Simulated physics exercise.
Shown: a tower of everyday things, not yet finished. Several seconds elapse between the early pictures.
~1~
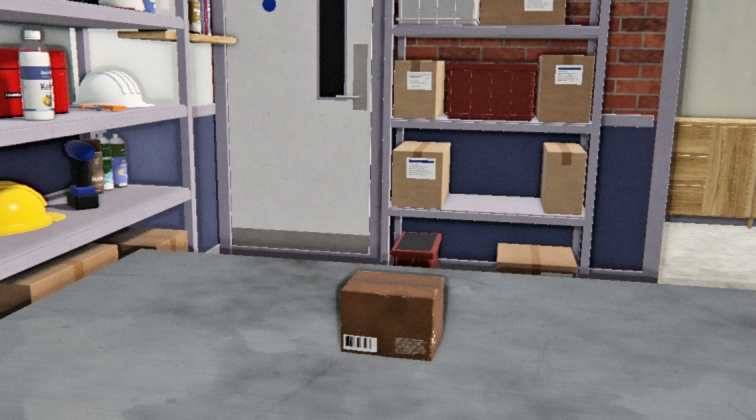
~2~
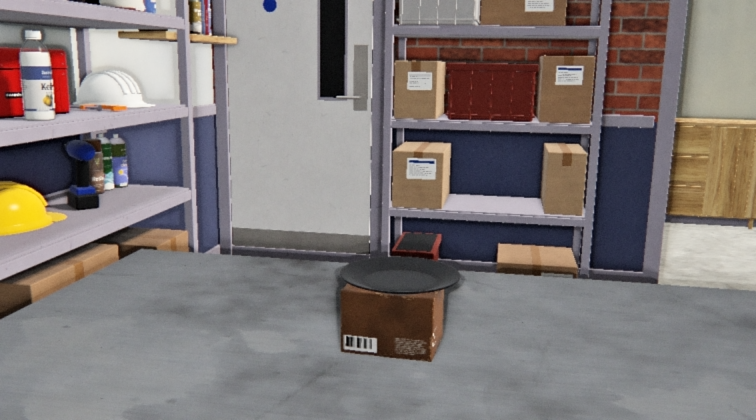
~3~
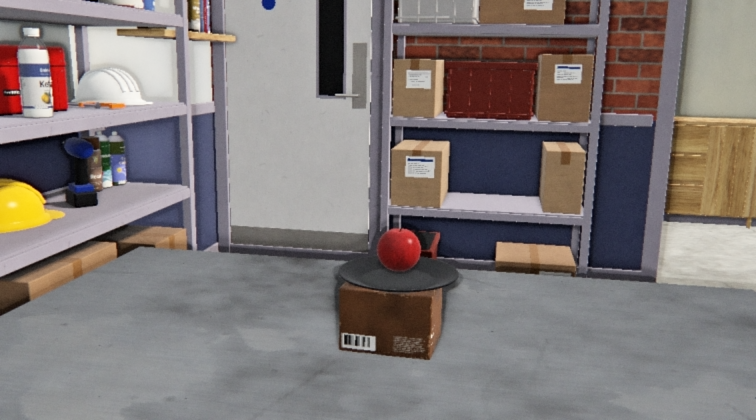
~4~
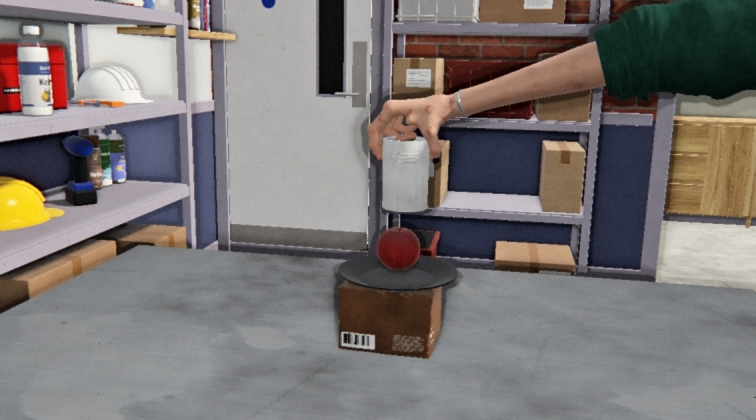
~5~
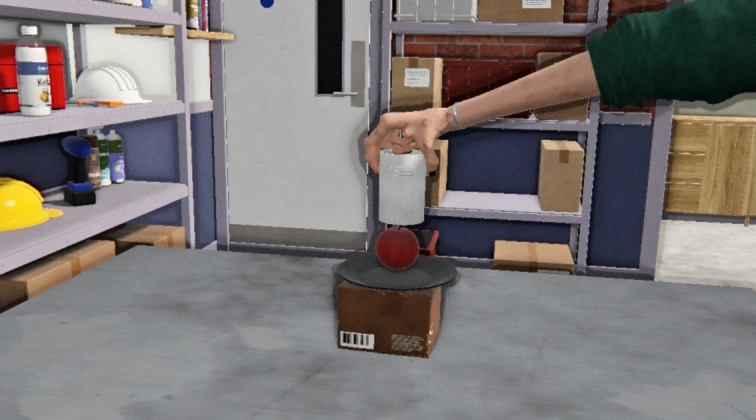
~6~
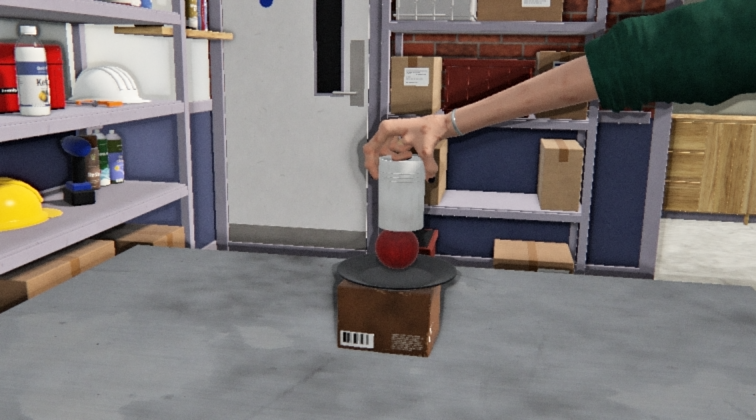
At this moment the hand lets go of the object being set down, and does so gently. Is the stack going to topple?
Yes, it topples.
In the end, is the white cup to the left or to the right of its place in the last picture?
As we see it, to our right.
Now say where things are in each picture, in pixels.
In the first frame, the last thing is not in view yet.
In the second frame, the last thing is not in view yet.
In the third frame, the last thing is not in view yet; brown box (392, 313).
In the fourth frame, on its way; white cup (406, 174); black plate (398, 275).
In the fifth frame, on its way; white cup (402, 186); red apple (397, 248).
In the sixth frame, in place under the hand; white cup (402, 192); brown box (390, 310).
Then, 0.60 s on from there, white cup now fallen.
Then, 0.80 s on from there, things are still on the move.
In the end, fallen, white cup; the other 3 unmoved. At the end, from the last picture's camera, white cup near (596, 339). The pile loses its balance.
